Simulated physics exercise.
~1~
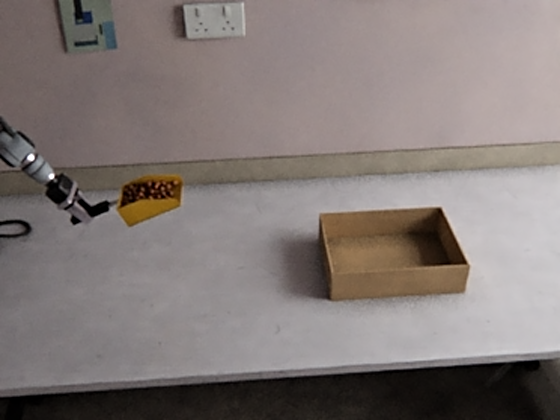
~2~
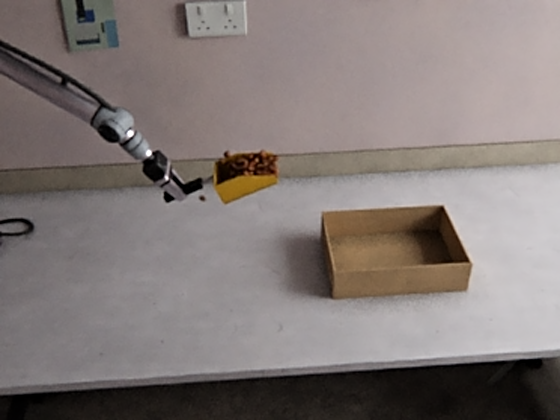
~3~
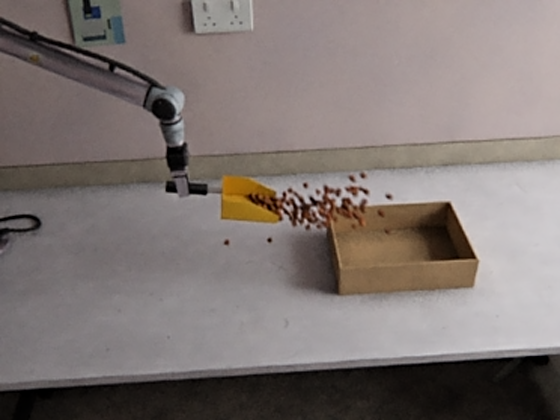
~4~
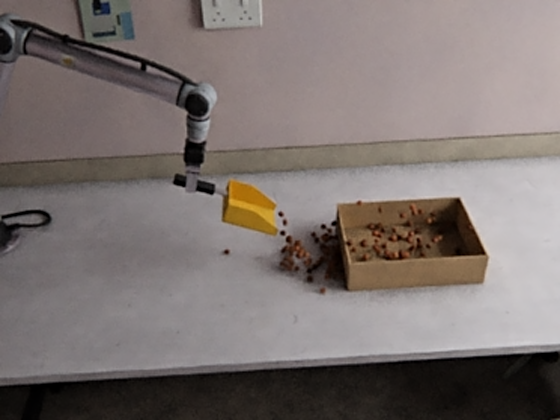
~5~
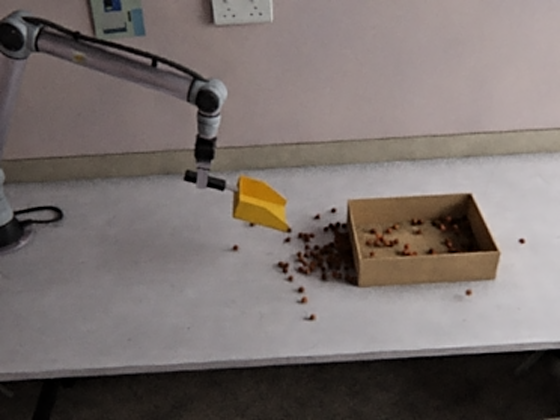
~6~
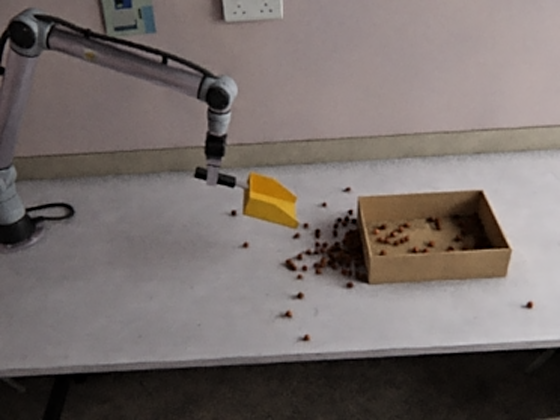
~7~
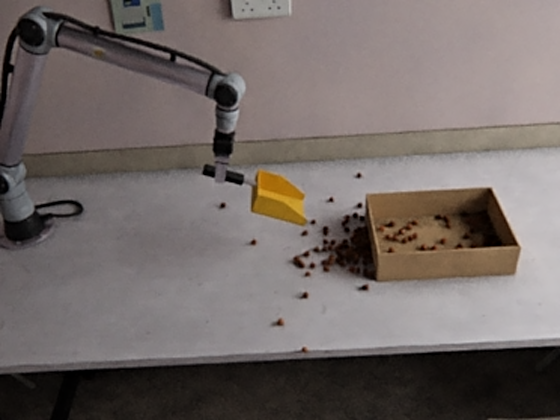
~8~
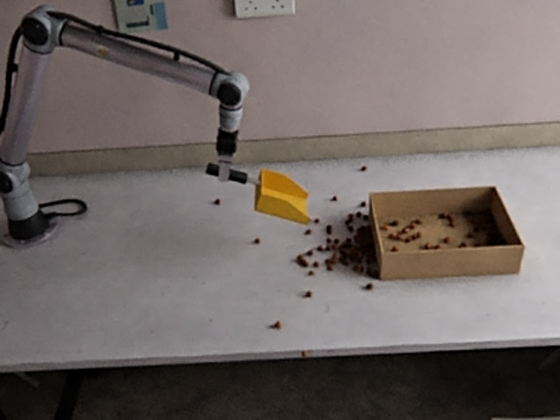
A robot arm swings a yellow scoop right and flings hazelnuts, many missing the open box.
